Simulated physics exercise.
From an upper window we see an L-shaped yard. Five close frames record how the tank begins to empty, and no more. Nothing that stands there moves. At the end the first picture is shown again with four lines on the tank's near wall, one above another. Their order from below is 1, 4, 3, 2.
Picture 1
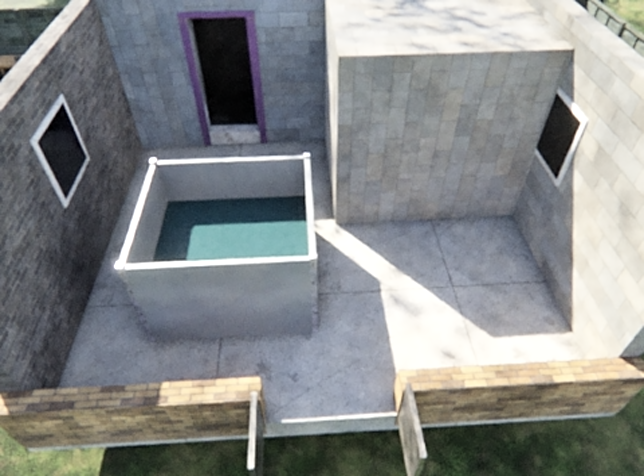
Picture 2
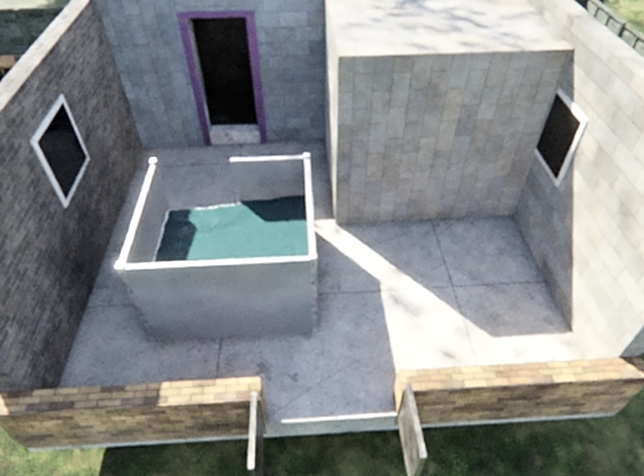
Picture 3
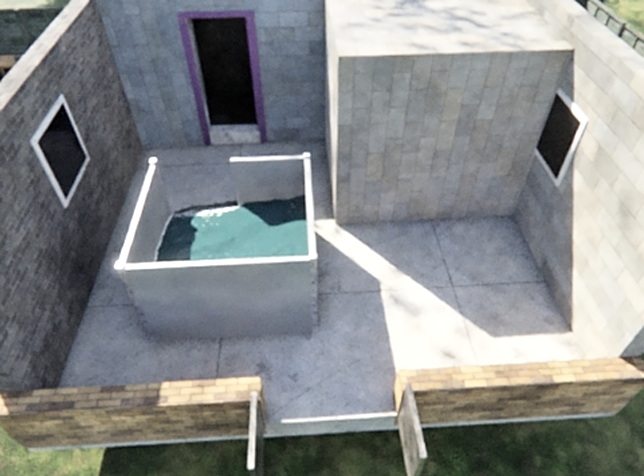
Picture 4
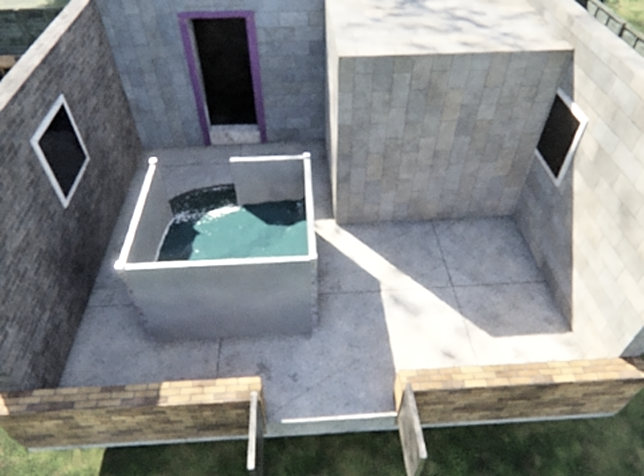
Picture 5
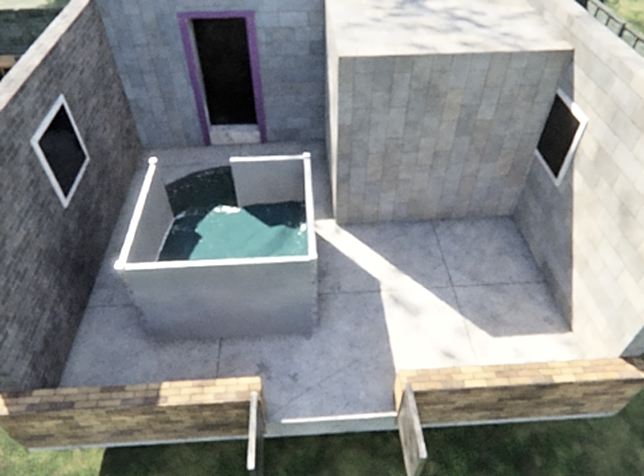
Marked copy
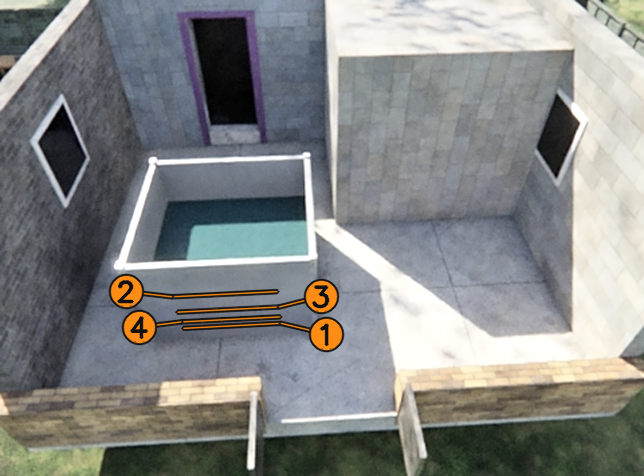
Water in the raised tank starts rippling and churning as its back wall opens up.
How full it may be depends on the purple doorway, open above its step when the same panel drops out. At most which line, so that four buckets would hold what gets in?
I would pick mark 3.
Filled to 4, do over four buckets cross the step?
No.
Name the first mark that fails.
That is mark 2.
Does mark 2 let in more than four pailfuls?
Yes, it does.
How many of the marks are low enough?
Three.
On the marked copy, 1 at (232, 325); 2 at (224, 294); 3 at (228, 309); 4 at (230, 319); from the bottom up 1, 4, 3, 2.
For mark 1, nothing gets over.
For mark 2, about 14 bucketfuls get in.
For mark 3, a bucket or two gets in.
For mark 4, nothing gets over.
